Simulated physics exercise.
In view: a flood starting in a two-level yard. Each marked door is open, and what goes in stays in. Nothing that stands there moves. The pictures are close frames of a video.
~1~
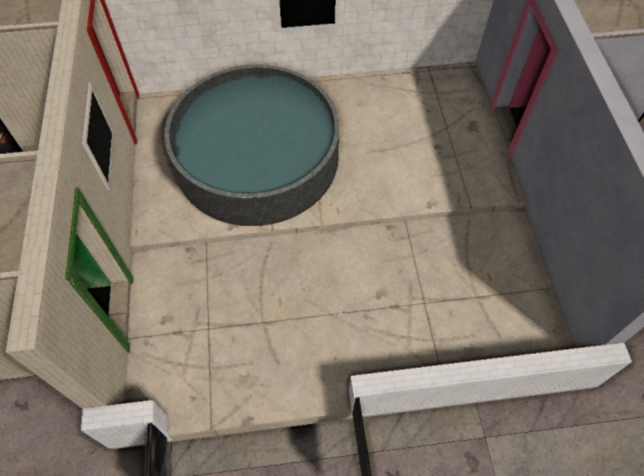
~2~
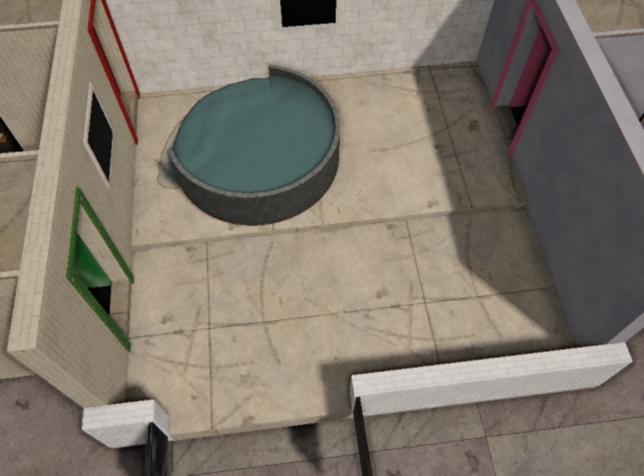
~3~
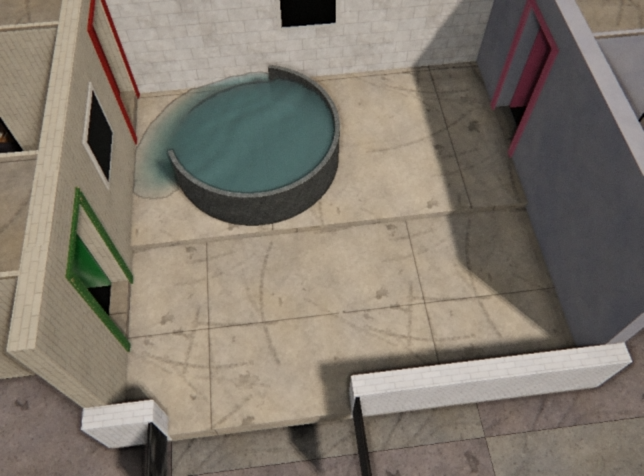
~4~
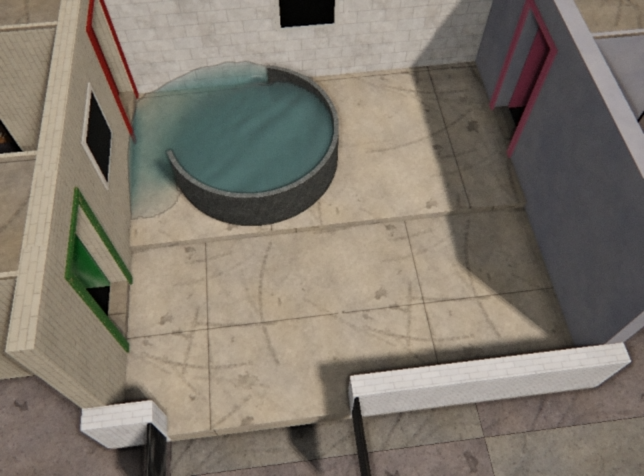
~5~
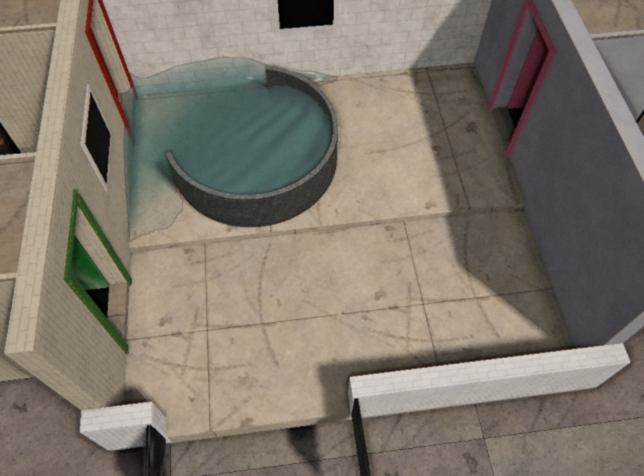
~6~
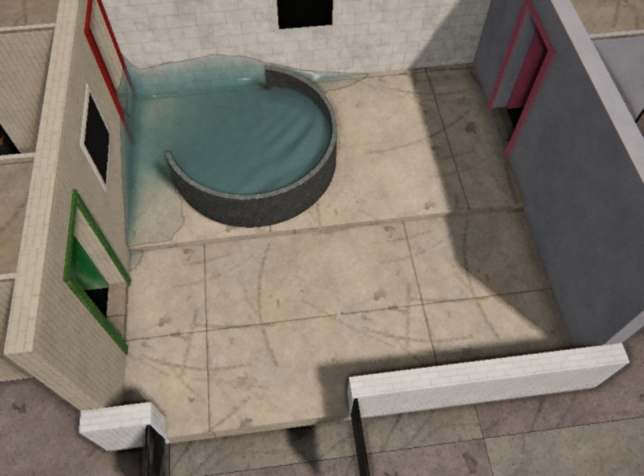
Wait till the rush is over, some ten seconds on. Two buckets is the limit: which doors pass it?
One by one: The red door takes more than that; the pink door stays under that; the green door stays under that.
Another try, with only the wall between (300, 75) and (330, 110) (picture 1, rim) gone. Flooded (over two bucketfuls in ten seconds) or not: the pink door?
My reading: Pink door lets more in.
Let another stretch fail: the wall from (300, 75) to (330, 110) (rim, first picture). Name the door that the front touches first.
I say the pink-painted one.
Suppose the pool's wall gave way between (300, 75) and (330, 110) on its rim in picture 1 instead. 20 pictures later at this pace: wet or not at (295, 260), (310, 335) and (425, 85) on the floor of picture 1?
In turn: No water, no water, under water.
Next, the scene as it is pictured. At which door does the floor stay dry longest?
Last comes the pink one.
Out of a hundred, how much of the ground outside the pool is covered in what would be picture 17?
About 45 per cent.
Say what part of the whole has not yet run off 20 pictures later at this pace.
About 80 per cent.
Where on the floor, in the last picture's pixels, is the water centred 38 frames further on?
Roughly at (263, 177).
A moment on, water covers 30 % of the floor; the red door far over two buckets in, the pink door not reached, the green door wet at the sill, nothing in.
Next, water covers 45 % of the floor; the red door far over two buckets in, the pink door wet at the sill, nothing in, the green door wet at the sill, nothing in.
Then, water covers 60 % of the floor; the red door far over two buckets in, the pink door under two buckets in, the green door wet at the sill, nothing in.
Later, water covers 80 % of the floor; the red door far over two buckets in, the pink door under two buckets in, the green door wet at the sill, nothing in.
In the end, water covers 95 % of the floor; the red door far over two buckets in, the pink door under two buckets in, the green door wet at the sill, nothing in.
